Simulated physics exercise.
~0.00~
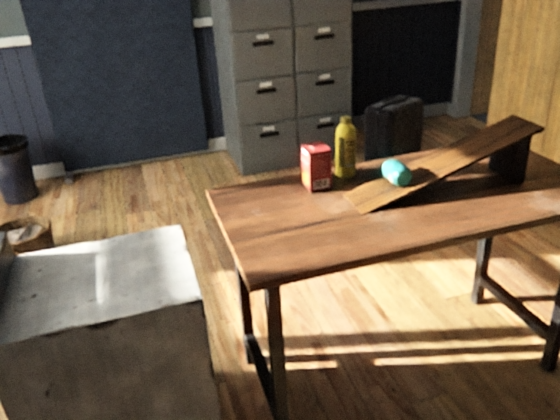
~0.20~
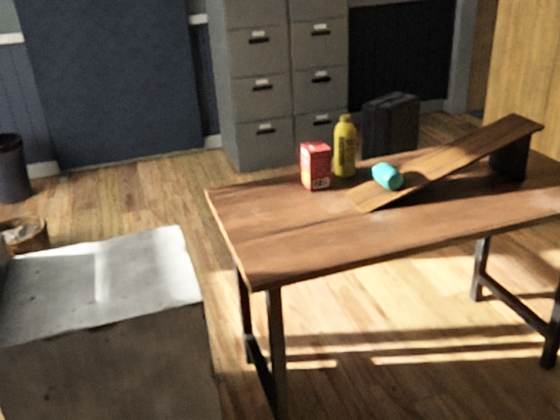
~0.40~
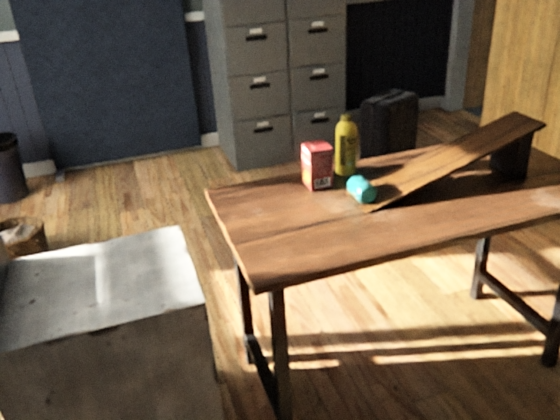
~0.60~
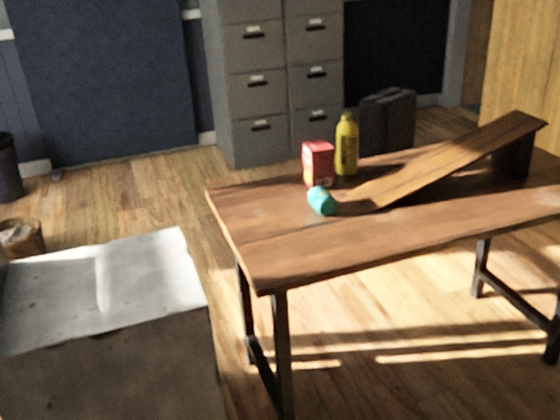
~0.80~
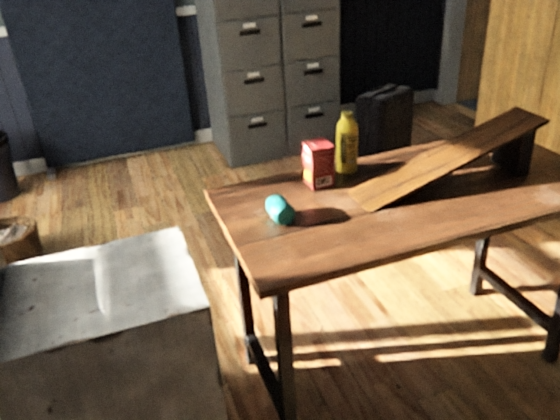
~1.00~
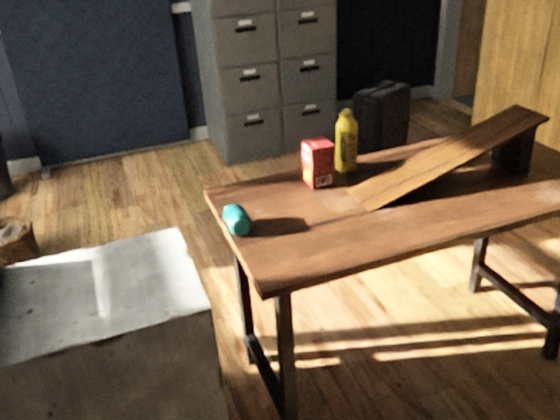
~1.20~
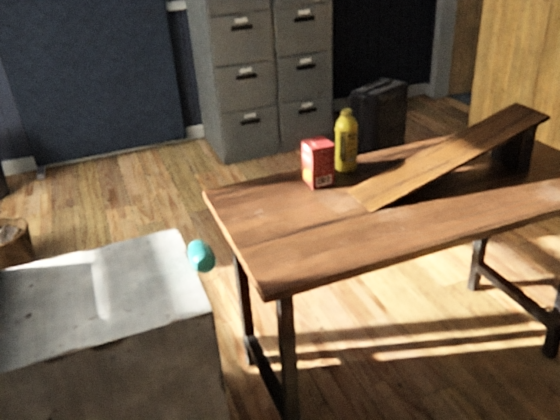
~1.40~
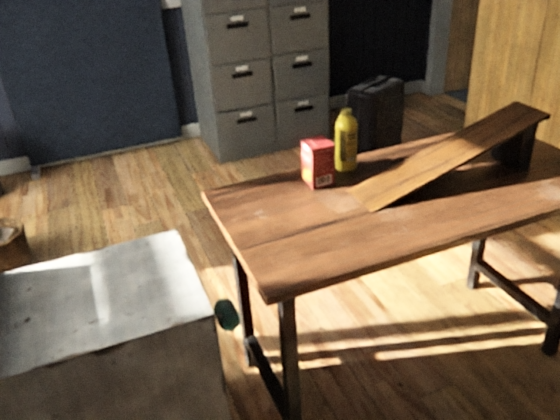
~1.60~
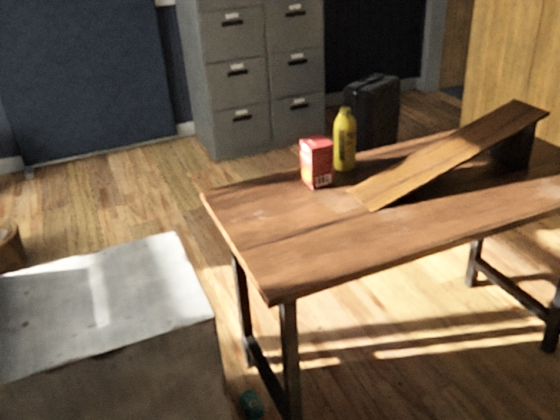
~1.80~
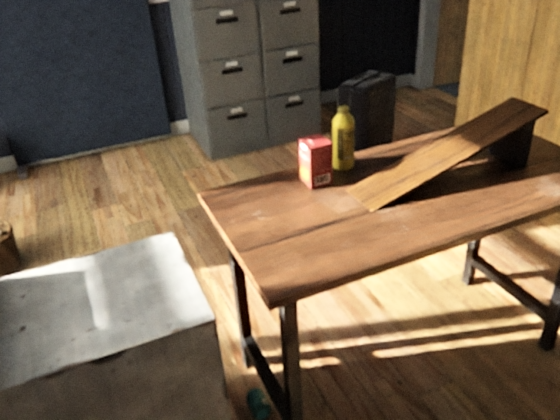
A turquoise can lying on its side rolls down a wooden ramp on a brown table, while a red carton and a yellow bottle stand close by. It reaches the flat tabletop, passes in front of the carton and keeps rolling left toward the edge. The can tips off the table's left end and drops just short of the lower, pale-topped surface beyond it. It falls through the gap between the two and ends up low beside the table leg, near the floor. The carton and bottle remain standing as the view drifts slightly sideways.
